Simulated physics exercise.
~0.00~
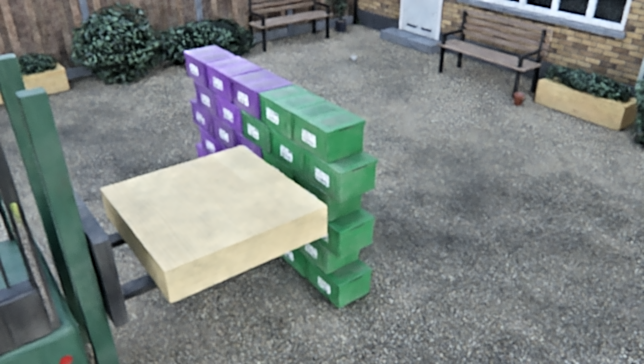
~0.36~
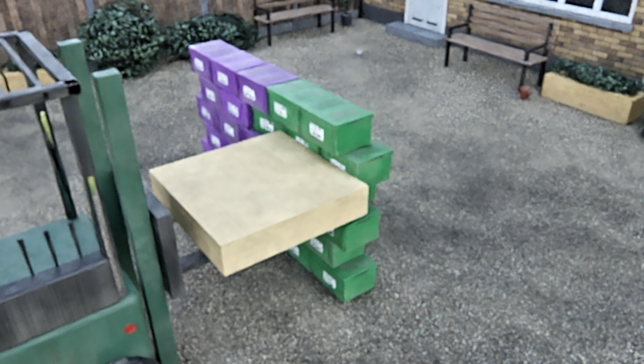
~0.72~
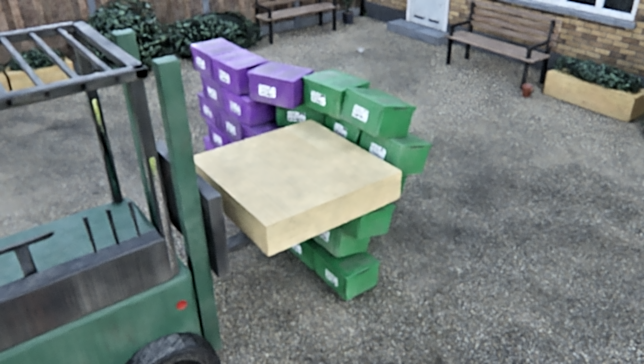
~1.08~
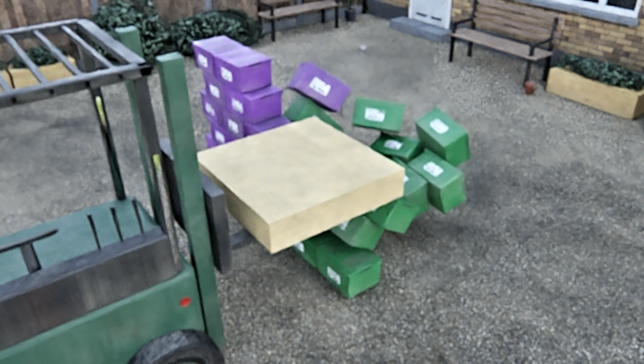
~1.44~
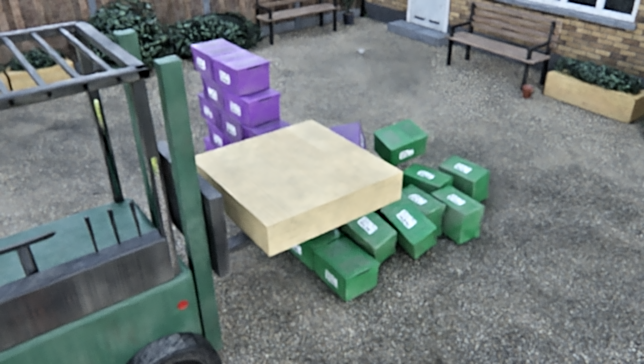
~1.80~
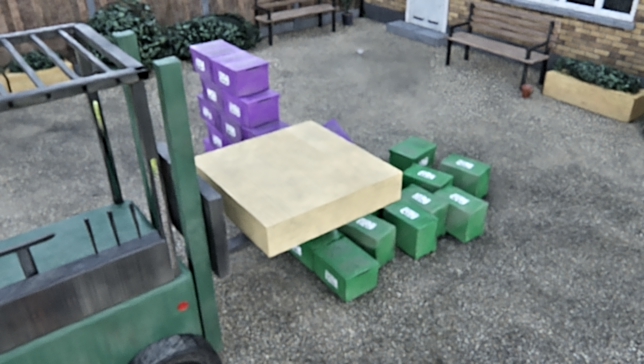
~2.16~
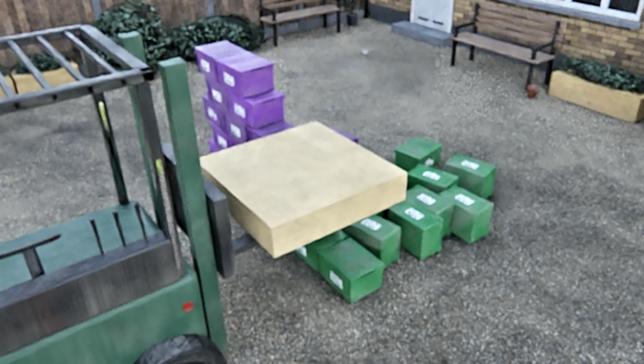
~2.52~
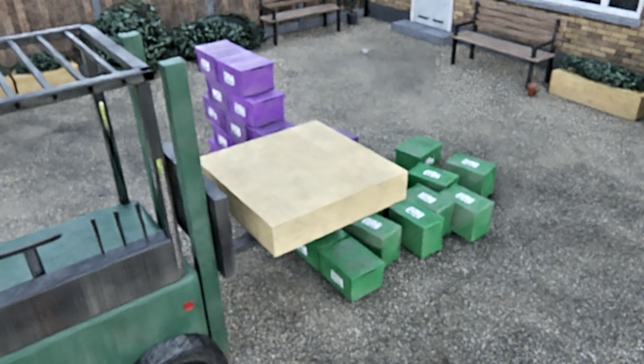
A wall of lidded totes, purple on the left and green on the right, stands in a gravel yard, seen from above with benches, shrubs and a brick building behind. A green lift truck enters further from the left, carrying a large pale block at its front. The block pushes into the wall, and the green totes shift right, lean and tumble away, taking a purple one with them. The truck stops. Finally, green totes lie heaped on the gravel to the right of the block, while most of the purple stack still stands.
